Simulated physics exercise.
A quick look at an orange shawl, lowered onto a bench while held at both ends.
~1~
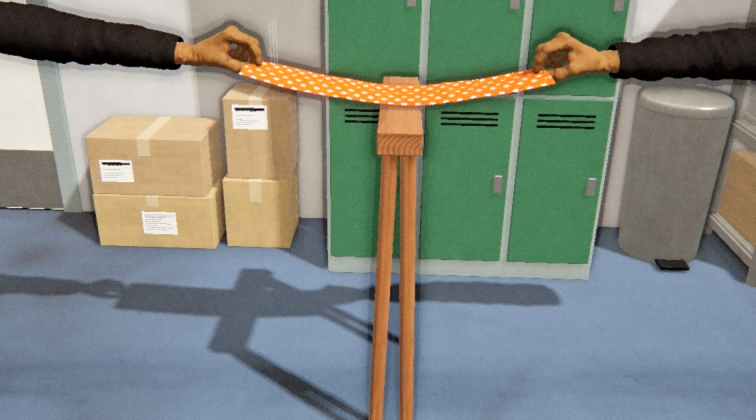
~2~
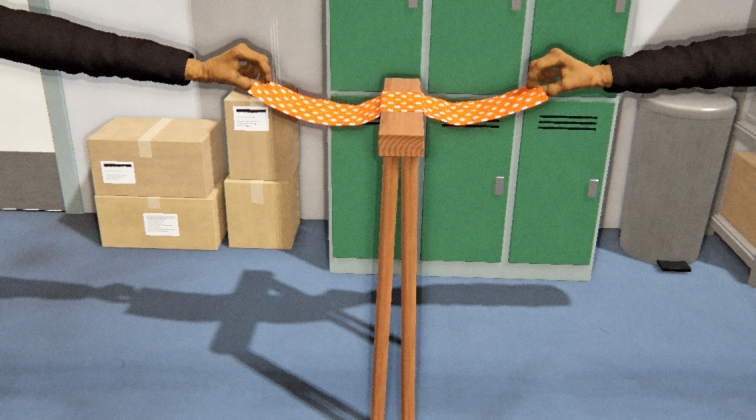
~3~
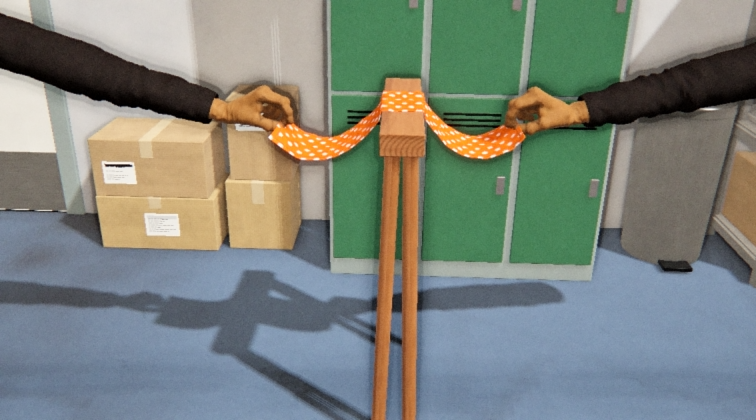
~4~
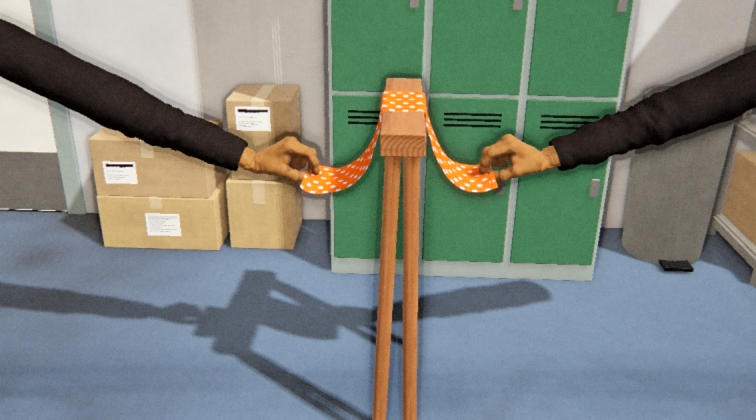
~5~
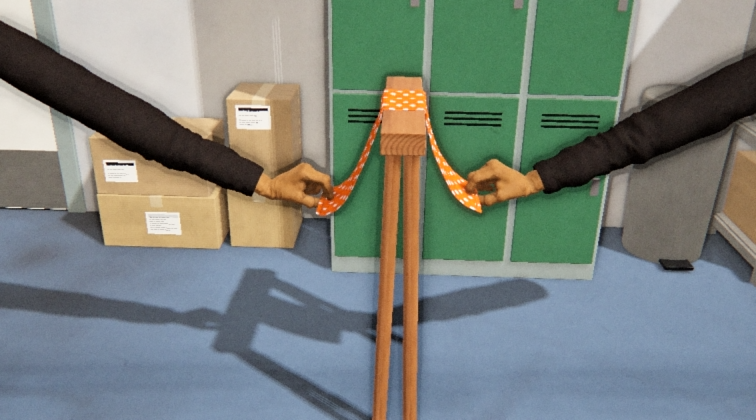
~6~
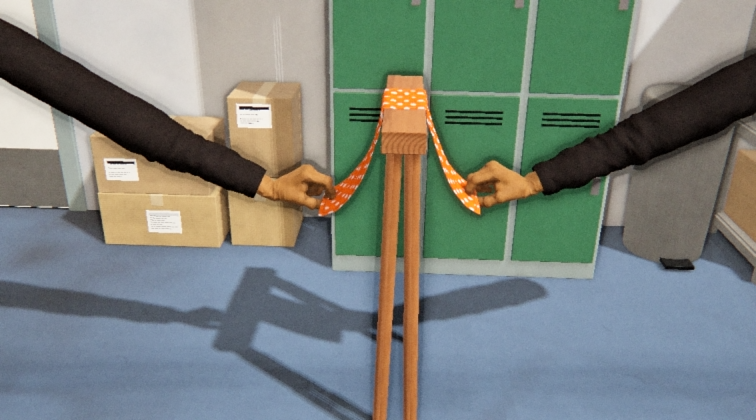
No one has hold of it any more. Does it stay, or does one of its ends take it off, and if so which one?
Doesn't budge.
Then, 0.74 s on from there, shawl hanging on both sides, left end near (376, 224), right end near (435, 214).
In the end, shawl hanging on both sides, left end near (369, 223), right end near (431, 215). The orange shawl hangs there.
